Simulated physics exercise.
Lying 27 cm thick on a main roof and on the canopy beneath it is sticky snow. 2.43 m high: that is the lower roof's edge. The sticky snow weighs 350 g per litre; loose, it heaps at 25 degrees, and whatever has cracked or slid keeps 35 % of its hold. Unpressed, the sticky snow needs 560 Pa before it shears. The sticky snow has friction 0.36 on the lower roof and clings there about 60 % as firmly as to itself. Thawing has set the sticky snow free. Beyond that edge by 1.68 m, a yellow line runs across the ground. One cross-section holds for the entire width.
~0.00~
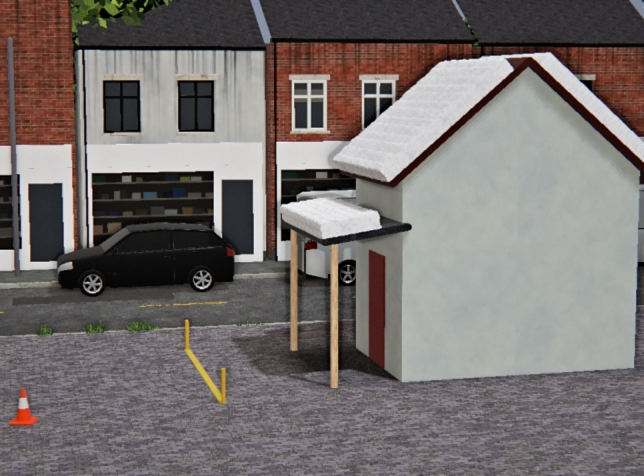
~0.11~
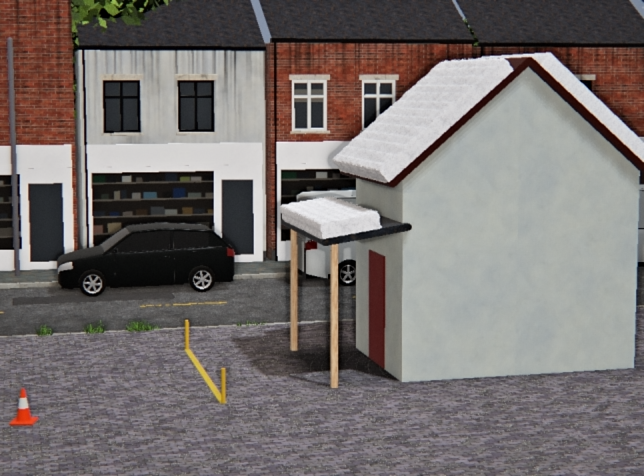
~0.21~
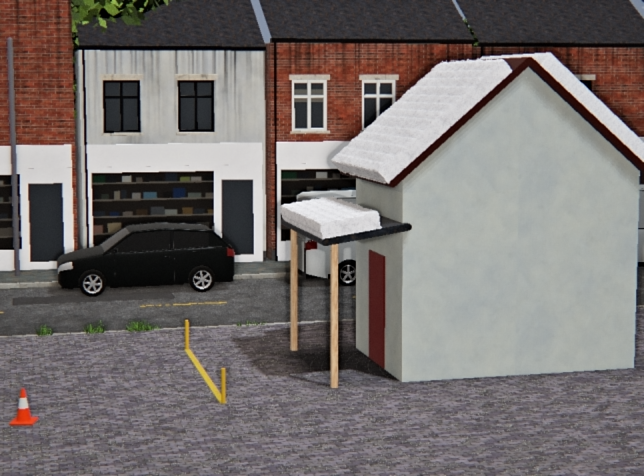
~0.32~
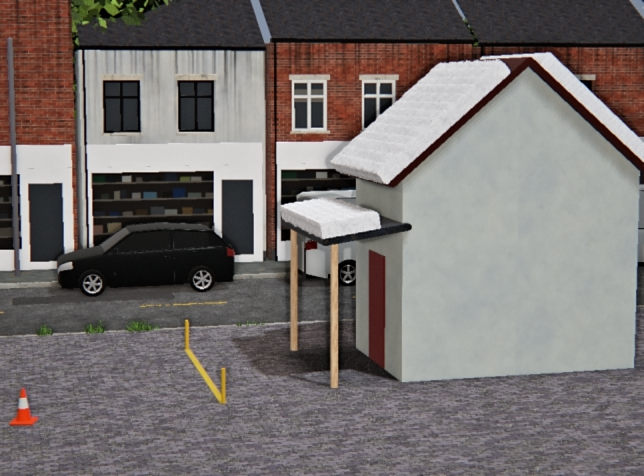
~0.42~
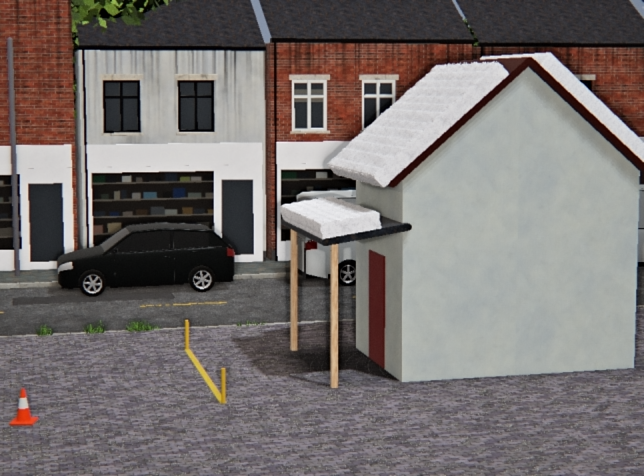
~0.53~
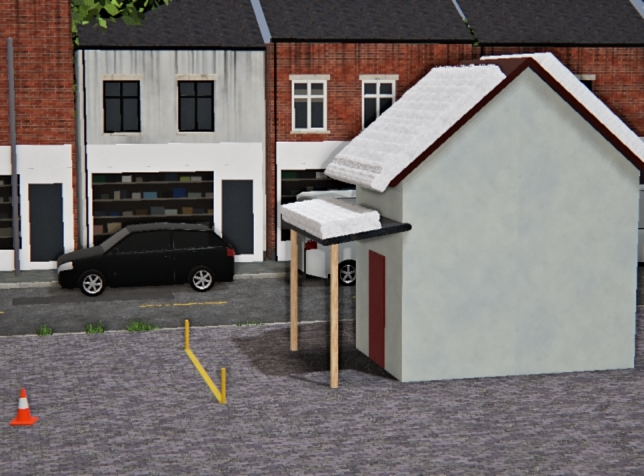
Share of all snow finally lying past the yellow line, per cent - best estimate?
About 3 percent.
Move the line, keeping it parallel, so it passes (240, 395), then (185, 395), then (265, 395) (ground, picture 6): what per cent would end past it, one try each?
One by one: 12 in a hundred, 0 in a hundred, 25 in a hundred.
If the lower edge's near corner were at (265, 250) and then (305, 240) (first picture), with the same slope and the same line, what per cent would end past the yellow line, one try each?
Try 1: 0 %; try 2: 0 %.
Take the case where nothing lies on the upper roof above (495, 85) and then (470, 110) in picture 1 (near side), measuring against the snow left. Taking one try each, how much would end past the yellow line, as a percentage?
About 1 per cent the first time and about 0 per cent the second.
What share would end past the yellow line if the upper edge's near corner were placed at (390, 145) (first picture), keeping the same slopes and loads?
Roughly 35 %.
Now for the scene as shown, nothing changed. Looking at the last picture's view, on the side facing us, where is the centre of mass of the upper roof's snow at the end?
The spot is somewhere around (303, 322).
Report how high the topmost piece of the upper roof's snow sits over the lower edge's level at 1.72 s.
I'd estimate around 1.6 m up from the lower edge.
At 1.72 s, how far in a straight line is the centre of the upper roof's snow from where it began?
Straight-line shift: Around 1.8 m.
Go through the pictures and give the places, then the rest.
Front end of the sticky snow at (388, 164), in the first picture.
Front end of the sticky snow at (387, 165), its middle shifted 7 mm, in the second picture.
Front end of the sticky snow at (386, 166), its middle shifted 2.9 cm, 1 % of it past the upper edge, in one piece, in the third picture.
Front end of the sticky snow at (385, 183), its middle shifted 6.5 cm, 2 % of it past the upper edge, in one piece, in the fourth picture.
Front end of the sticky snow at (382, 173), its middle shifted 12 cm, 5 % of it past the upper edge, in one piece, in the fifth picture.
Front end of the sticky snow at (377, 176), its middle shifted 19 cm, 7 % of it past the upper edge, cracking, in the sixth picture.
By 1.07 s, none is below the lower edge and 0 % is past the line.
By 1.72 s, none is below the lower edge and 0 % is past the line.
By 2.36 s, 20 % is below the lower edge and 0 % is past the line.
By 3.00 s, 46 % is below the lower edge and 3 % is past the line.
By 5.00 s, at the end, 57 % is below the lower edge and 3 % is past the line.
